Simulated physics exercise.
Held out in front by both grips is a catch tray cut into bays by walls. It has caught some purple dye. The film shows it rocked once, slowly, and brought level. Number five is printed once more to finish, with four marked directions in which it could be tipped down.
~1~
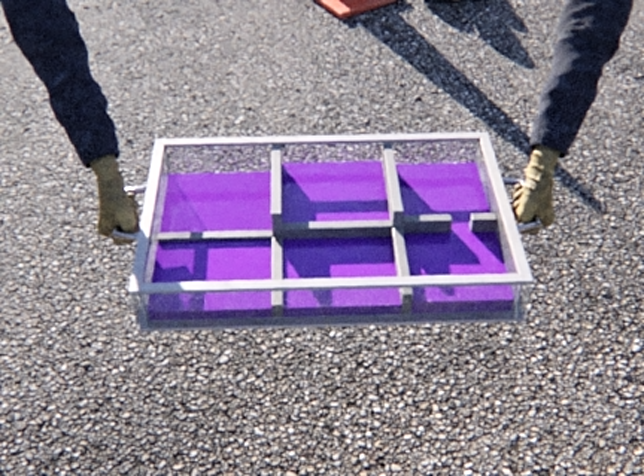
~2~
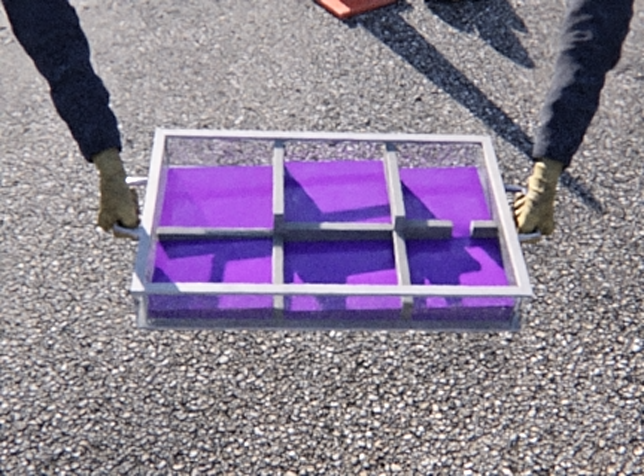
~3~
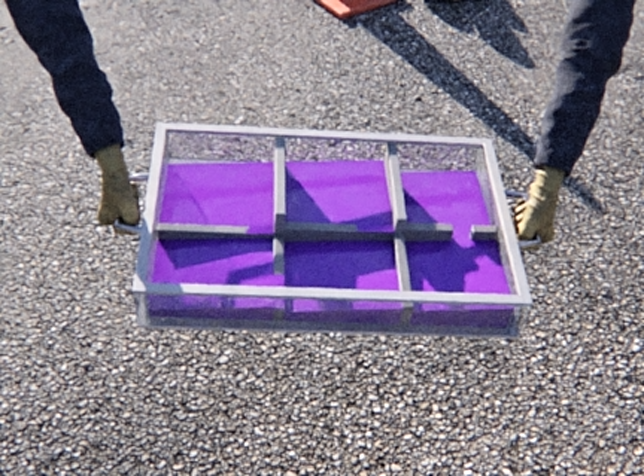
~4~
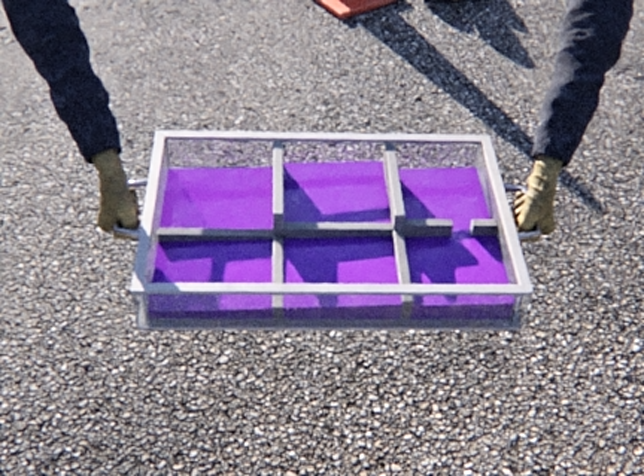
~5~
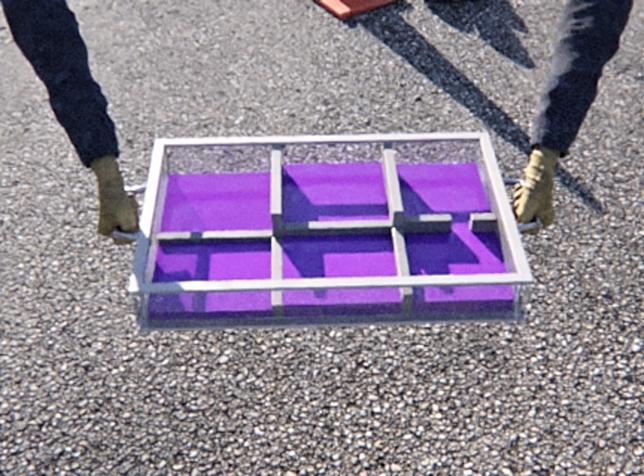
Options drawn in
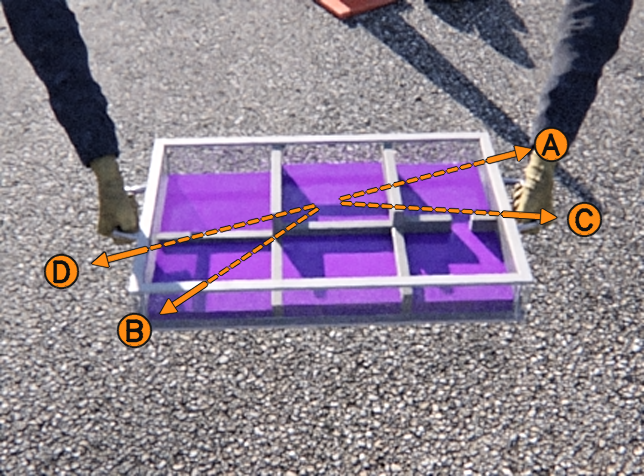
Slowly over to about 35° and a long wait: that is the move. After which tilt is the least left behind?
B beats the others.
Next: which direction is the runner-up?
D.
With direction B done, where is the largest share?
That is the front left bay.
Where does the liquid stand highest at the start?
It is the back middle one.
On the marked copy, A ends at (525, 150); B ends at (165, 310); C ends at (550, 217); D ends at (97, 262).
With A, about 40 % stays in the tray, the largest part in the back right bay.
With B, about 16 % stays in the tray, the largest part in the front left bay.
With C, about 40 % stays in the tray, the largest part in the front right bay.
With D, about 27 % stays in the tray, the largest part in the front left bay.
